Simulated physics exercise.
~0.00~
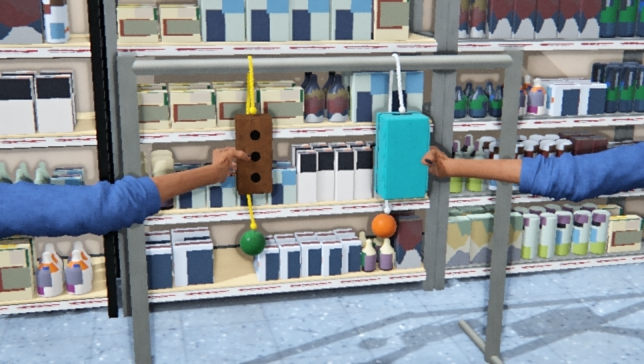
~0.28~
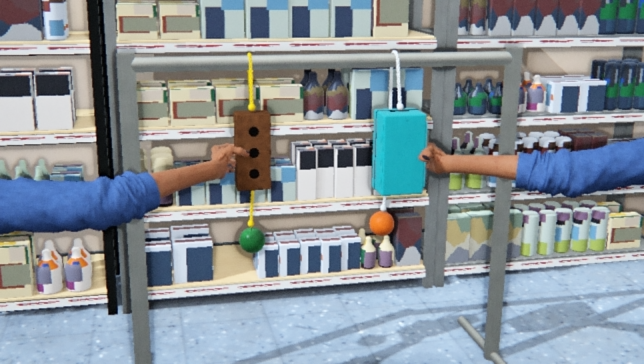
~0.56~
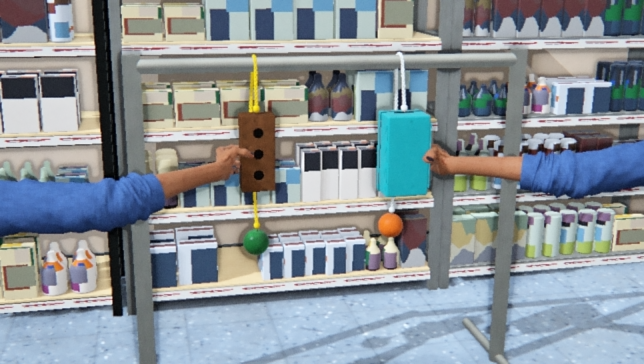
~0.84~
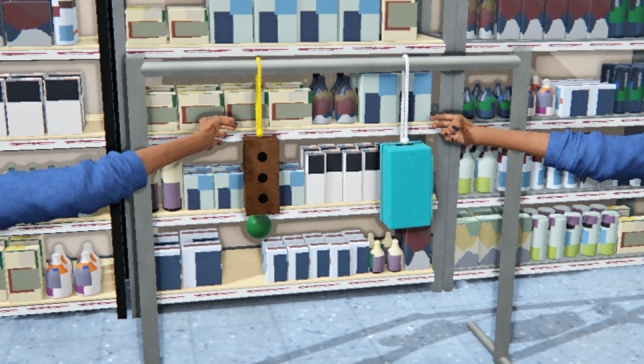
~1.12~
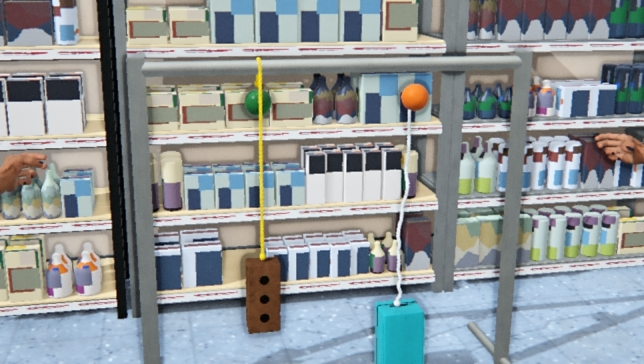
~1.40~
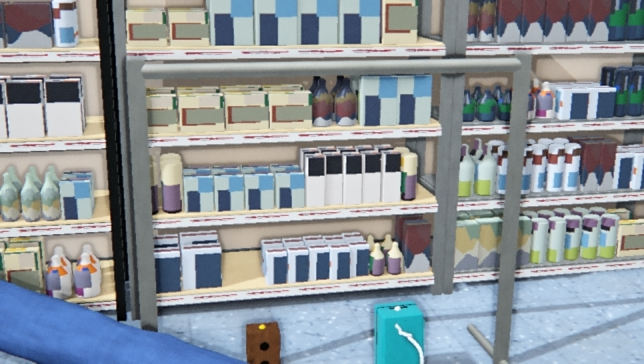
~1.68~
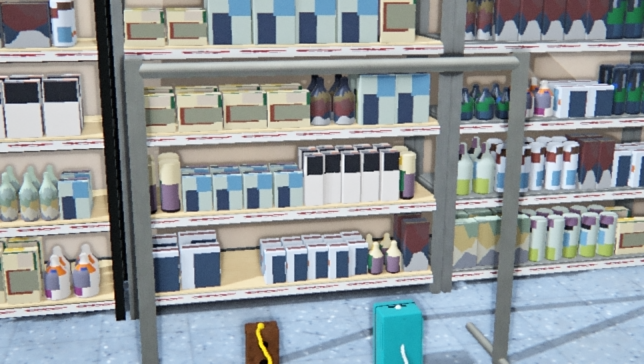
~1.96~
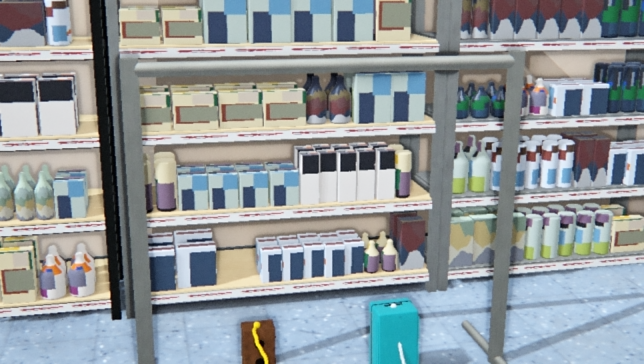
Brown brick and turquoise case dropping to the floor once two hands let go, pulling their ball-ended cords over a grey rail.
